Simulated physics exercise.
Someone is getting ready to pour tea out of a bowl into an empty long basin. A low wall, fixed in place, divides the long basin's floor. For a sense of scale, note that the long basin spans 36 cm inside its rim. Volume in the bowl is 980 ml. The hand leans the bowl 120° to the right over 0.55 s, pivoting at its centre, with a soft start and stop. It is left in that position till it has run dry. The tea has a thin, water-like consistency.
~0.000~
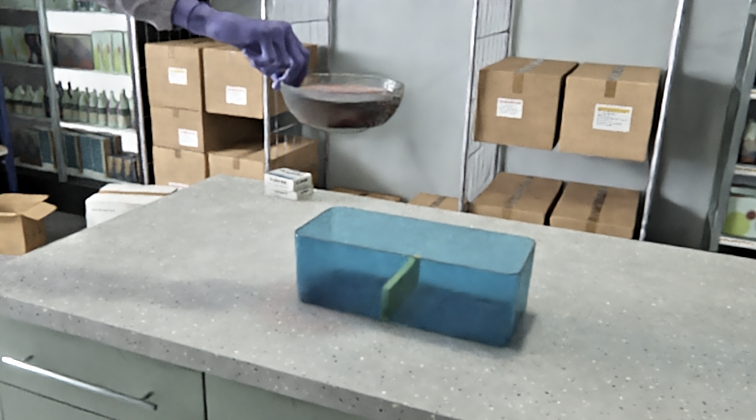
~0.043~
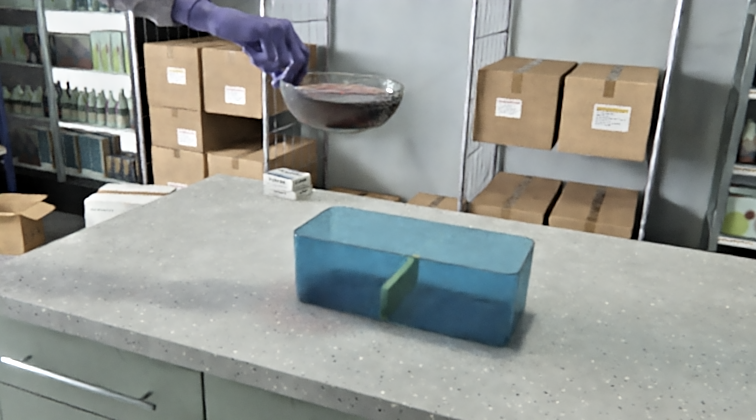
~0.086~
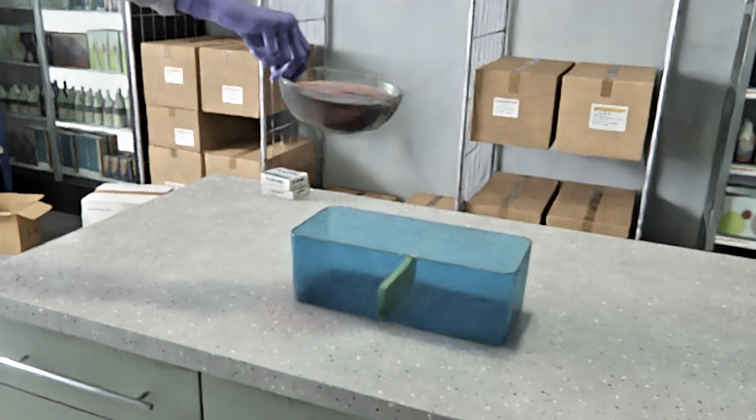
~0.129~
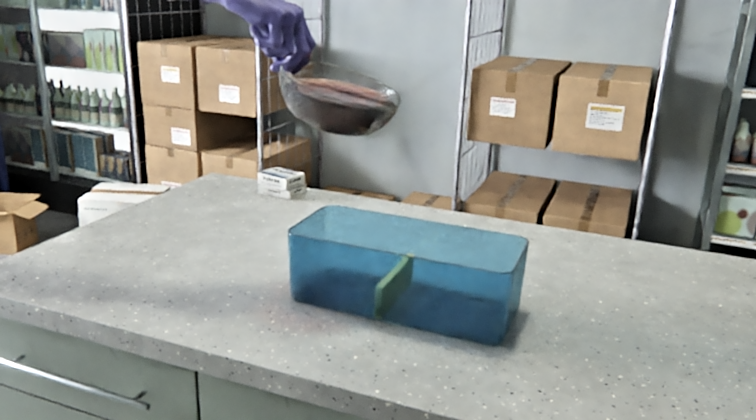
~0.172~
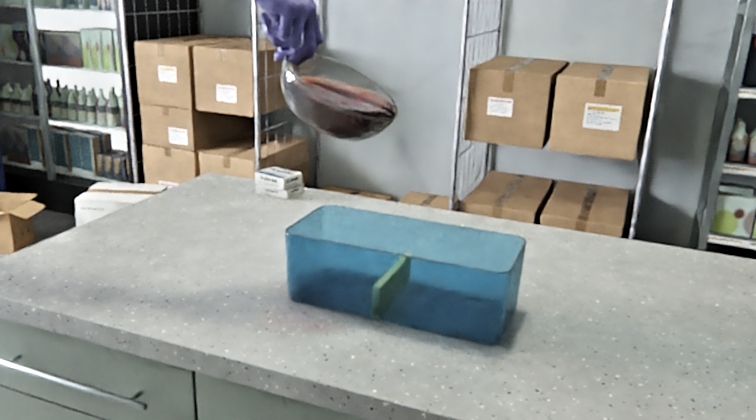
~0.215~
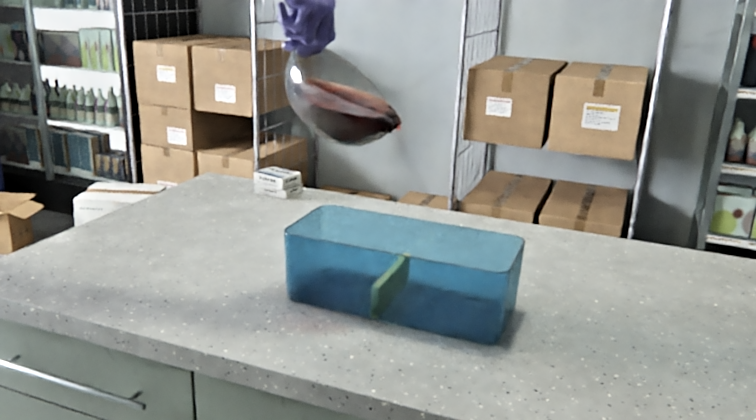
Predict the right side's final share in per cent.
The right side finishes with roughly 64 per cent.
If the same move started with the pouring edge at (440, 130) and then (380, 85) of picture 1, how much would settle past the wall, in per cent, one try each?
Try 1: 80 %; try 2: 45 %.
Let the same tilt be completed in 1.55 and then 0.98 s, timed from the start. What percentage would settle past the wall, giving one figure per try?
I'd say 85 percent on the first go, 75 percent on the next.
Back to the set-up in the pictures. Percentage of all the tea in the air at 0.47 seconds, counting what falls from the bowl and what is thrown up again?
Near 42 per cent of it all.
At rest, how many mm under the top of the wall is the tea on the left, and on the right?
Looks like roughly 42 mm on the left and roughly 32 mm on the right.
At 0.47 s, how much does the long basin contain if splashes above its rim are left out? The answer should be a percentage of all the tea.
58 %, roughly.
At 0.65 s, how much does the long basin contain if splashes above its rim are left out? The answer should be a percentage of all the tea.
80 per cent, give or take a little.
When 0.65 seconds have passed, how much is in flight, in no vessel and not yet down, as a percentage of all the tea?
Near 20 per cent, I'd say.
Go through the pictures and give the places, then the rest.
In the first picture, tilt 0°; pouring edge (400, 90); surface from (294, 89) to (398, 99); the long basin's rim runs from (314, 220) to (528, 258); the wall's top is at (403, 272).
In the second picture, tilt 2°; pouring edge (400, 92); surface from (294, 88) to (397, 101).
In the third picture, tilt 7°; pouring edge (398, 97); surface from (292, 84) to (395, 103).
In the fourth picture, tilt 16°; pouring edge (396, 107); surface from (292, 80) to (394, 107).
In the fifth picture, tilt 27°; pouring edge (392, 119); surface from (294, 78) to (389, 110); 1 per cent is over the edge.
In the sixth picture, tilt 40°; pouring edge (387, 133); surface from (298, 79) to (376, 113); 8 per cent is over the edge.
By 0.47 s the tilt is 113° and 0 per cent is still to pour, 1 is left of the wall and 57 right of it.
By 0.65 s the tilt is 120° and 0 per cent is still to pour, 22 is left of the wall and 57 right of it.
By 0.84 s the tilt is 120° and 0 per cent is still to pour, 25 is left of the wall and 57 right of it.
By 1.05 s the tilt is 120° and 0 per cent is still to pour, 28 is left of the wall and 65 right of it.
At rest 28 per cent lies left of the wall, 64 right of it and 7 outside.
